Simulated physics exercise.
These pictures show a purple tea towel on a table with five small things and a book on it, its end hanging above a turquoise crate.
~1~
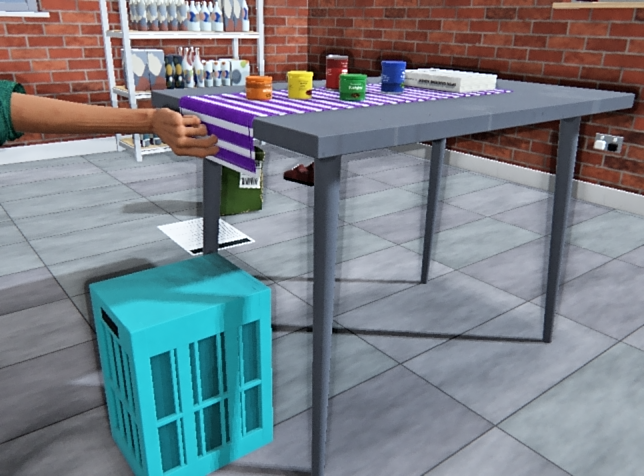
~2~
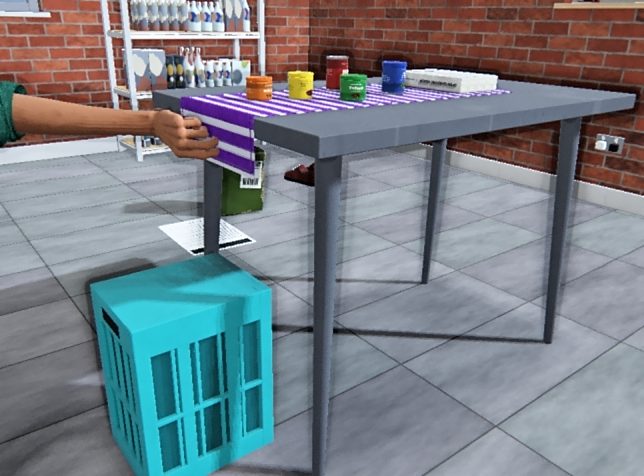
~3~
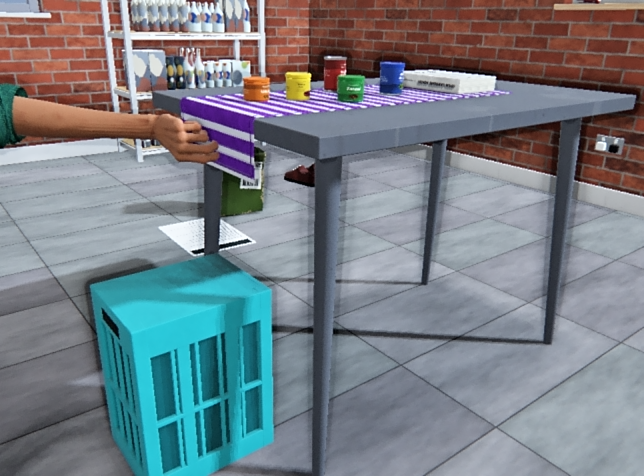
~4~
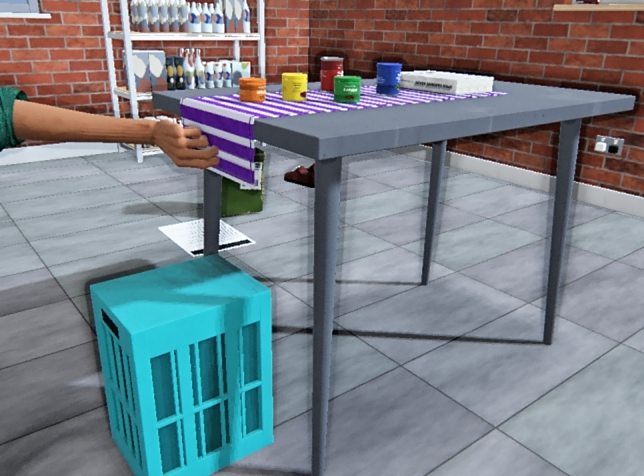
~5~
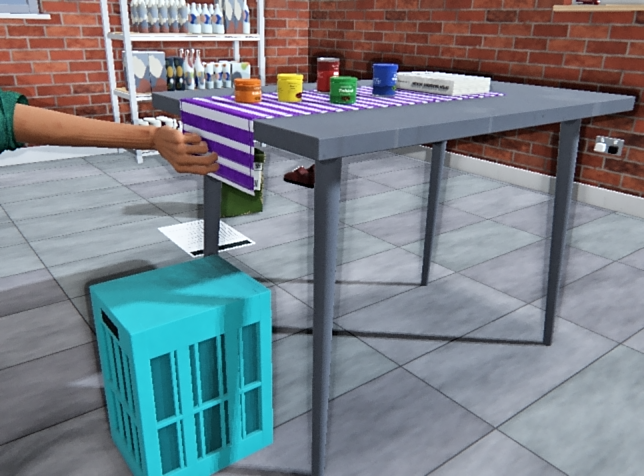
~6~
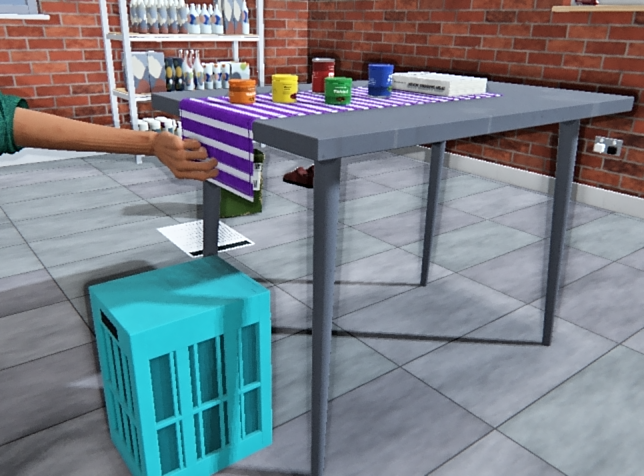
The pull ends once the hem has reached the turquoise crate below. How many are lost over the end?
The count of fallen things is two.
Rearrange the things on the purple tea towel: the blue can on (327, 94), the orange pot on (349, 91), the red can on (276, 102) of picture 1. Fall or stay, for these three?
The blue can keeps its place on top, the orange pot holds on, the red can falls.
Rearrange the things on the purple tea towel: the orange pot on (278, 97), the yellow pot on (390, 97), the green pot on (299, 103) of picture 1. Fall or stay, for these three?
The orange pot comes down; the yellow pot remains up; the green pot falls.
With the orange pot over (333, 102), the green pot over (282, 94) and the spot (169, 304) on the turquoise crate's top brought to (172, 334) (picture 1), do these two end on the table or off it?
The orange pot drops off; the green pot falls.
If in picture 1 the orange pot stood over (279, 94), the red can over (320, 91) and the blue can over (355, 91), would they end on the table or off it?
The orange pot tumbles off, the red can remains up, the blue can stays on.
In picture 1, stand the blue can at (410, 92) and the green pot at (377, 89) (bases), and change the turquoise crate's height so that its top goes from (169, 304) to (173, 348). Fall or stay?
The blue can holds on, the green pot remains up.
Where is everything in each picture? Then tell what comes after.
Hem (255, 178); orange pot (258, 77); yellow pot (300, 72); green pot (353, 75); red can (337, 56); blue can (394, 62); top of the crate (169, 304), in the first frame.
Hem (254, 180); orange pot (259, 77), in the second frame.
Hem (255, 183); yellow pot (298, 74), in the third frame.
Hem (255, 189); green pot (348, 77); top of the crate (170, 305), in the fourth frame.
Hem (254, 195); red can (328, 59), in the fifth frame.
Hem (253, 202); orange pot (242, 80); yellow pot (284, 76); green pot (338, 79); red can (324, 59); blue can (381, 65), in the sixth frame.
Soon after, hem near (216, 239); orange pot gone.
After that, hem on the crate; orange pot and yellow pot gone.
In the end, hem on the crate; orange pot and yellow pot gone. It carries off two.
